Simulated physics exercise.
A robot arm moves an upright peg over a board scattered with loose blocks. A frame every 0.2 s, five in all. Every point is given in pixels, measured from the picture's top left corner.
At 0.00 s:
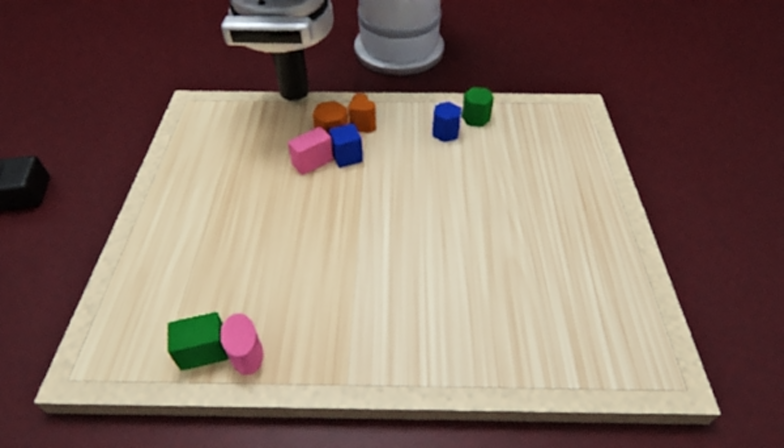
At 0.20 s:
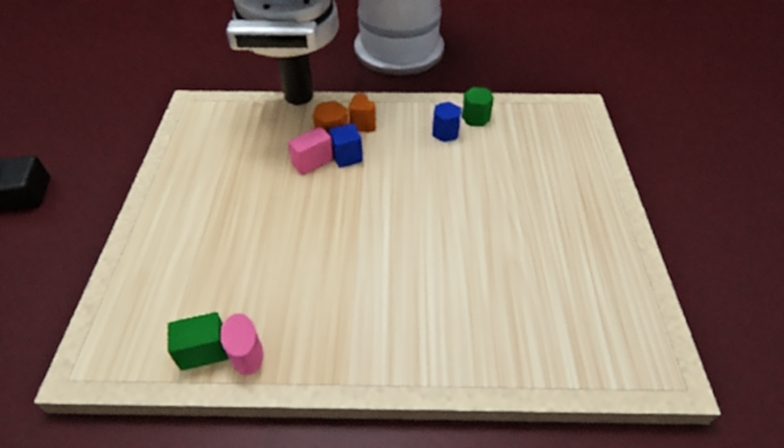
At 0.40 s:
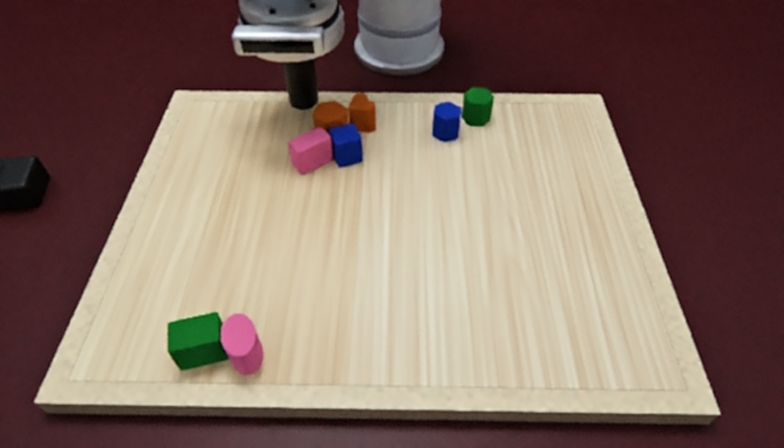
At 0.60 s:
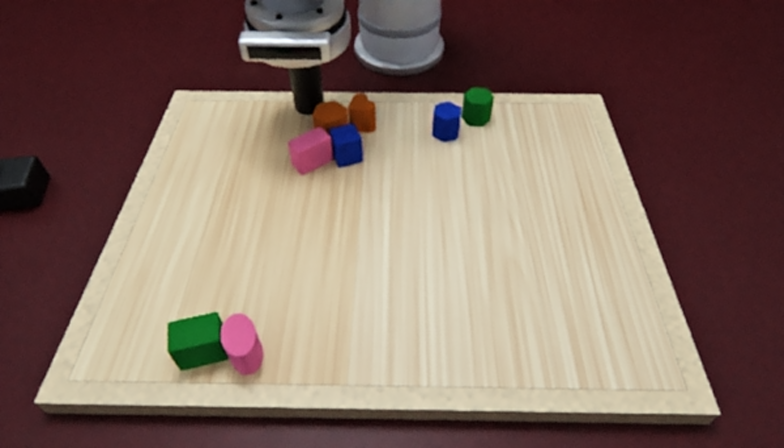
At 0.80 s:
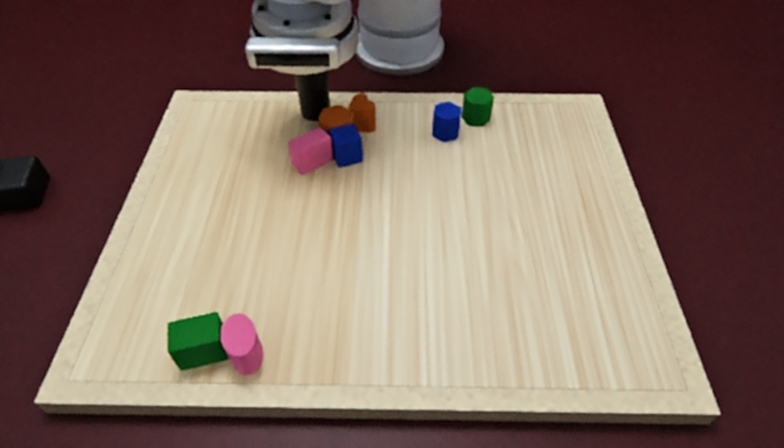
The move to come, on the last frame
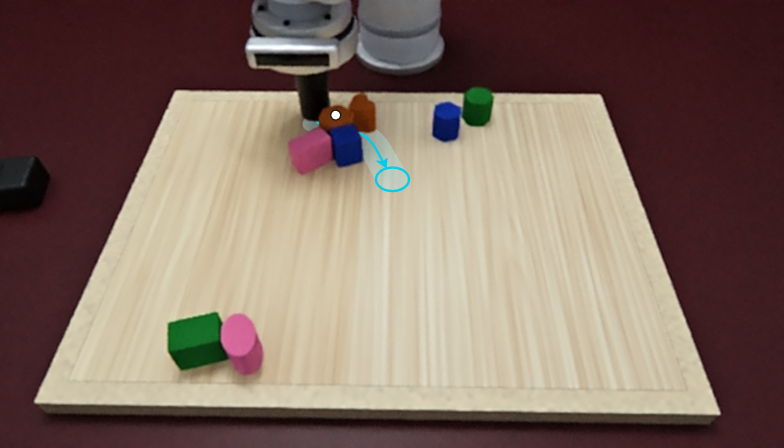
A pale wooden board lies on a dark maroon surface, seen from above its near edge by a still camera. Two orange blocks, a pink one and a blue one cluster near the far edge, with blue and green blocks to their right and a green and a pink block at near left. A robot arm eases its black peg slightly right and nearer, nudging one orange block slightly rightward.
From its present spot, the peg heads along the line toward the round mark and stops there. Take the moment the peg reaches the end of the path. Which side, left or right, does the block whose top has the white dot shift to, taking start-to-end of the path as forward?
Sideways, to the right.
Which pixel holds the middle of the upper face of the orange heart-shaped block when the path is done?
The middle of its upper face will lie at (386, 104).
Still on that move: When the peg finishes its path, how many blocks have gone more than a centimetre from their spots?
Total: Three-plus.
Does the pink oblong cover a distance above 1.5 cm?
In short: No.
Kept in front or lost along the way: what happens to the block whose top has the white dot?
The peg will still be pushing it.
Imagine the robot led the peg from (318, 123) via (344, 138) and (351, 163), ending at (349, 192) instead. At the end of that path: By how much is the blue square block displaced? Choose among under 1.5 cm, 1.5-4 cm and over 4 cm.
Travel: Beyond 4 cm.
Drawn move, from (318, 123) by way of (354, 131) and (377, 152) to (392, 179); the dot is on the orange six-sided block.
On the path given first. One third of the way, peg (355, 120); orange six-sided block (364, 128), turned 40° clockwise; blue square block (352, 147), turned 40° clockwise; orange heart-shaped block (380, 103), turned 45° anticlockwise.
Two thirds of the way, peg (377, 142); orange six-sided block (376, 152), turned 85° clockwise; blue square block (347, 161), turned 85° clockwise; orange heart-shaped block (386, 104), turned 55° anticlockwise.
At the end, peg (392, 169); pink oblong still; orange six-sided block (380, 181), turned 120° clockwise; blue square block (345, 164), turned 100° clockwise; orange heart-shaped block (386, 104), turned 55° anticlockwise.
